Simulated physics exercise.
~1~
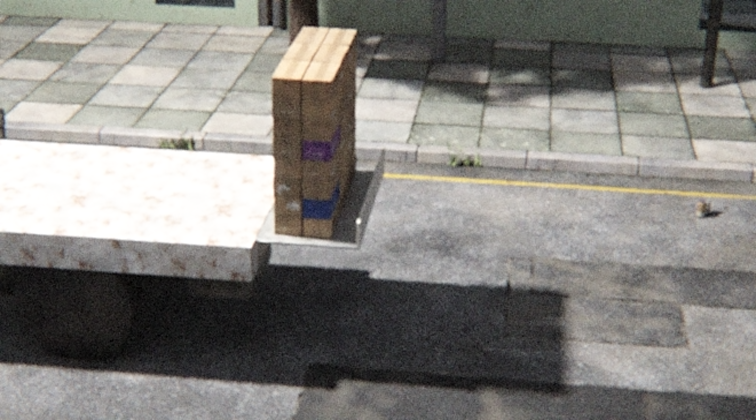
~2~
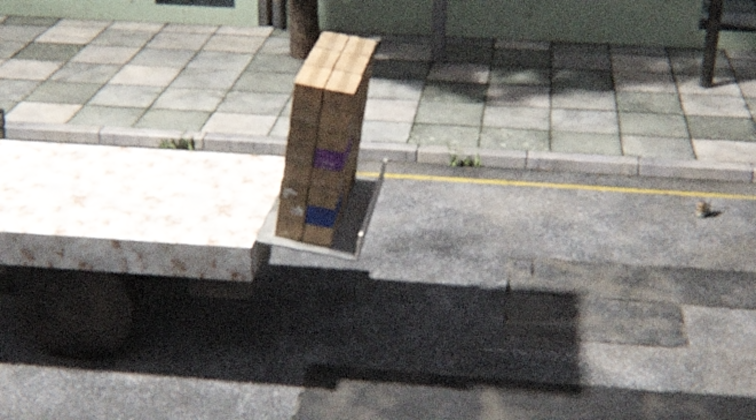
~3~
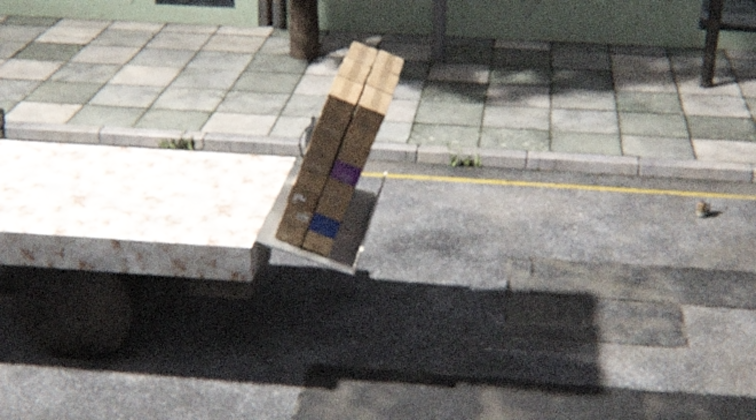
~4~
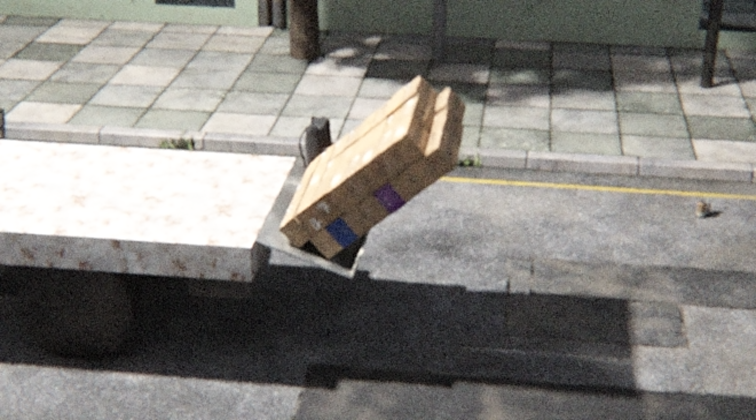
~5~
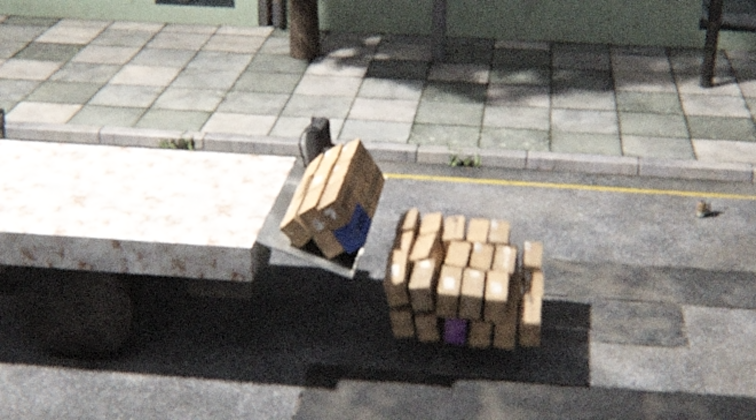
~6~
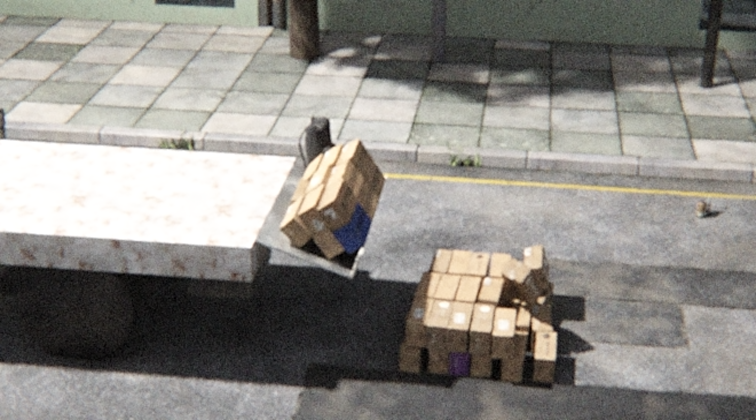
Roadside flat-bed with tall stack of brown boxes toppling off its tilting rear flap, most landing on the road, some staying behind.
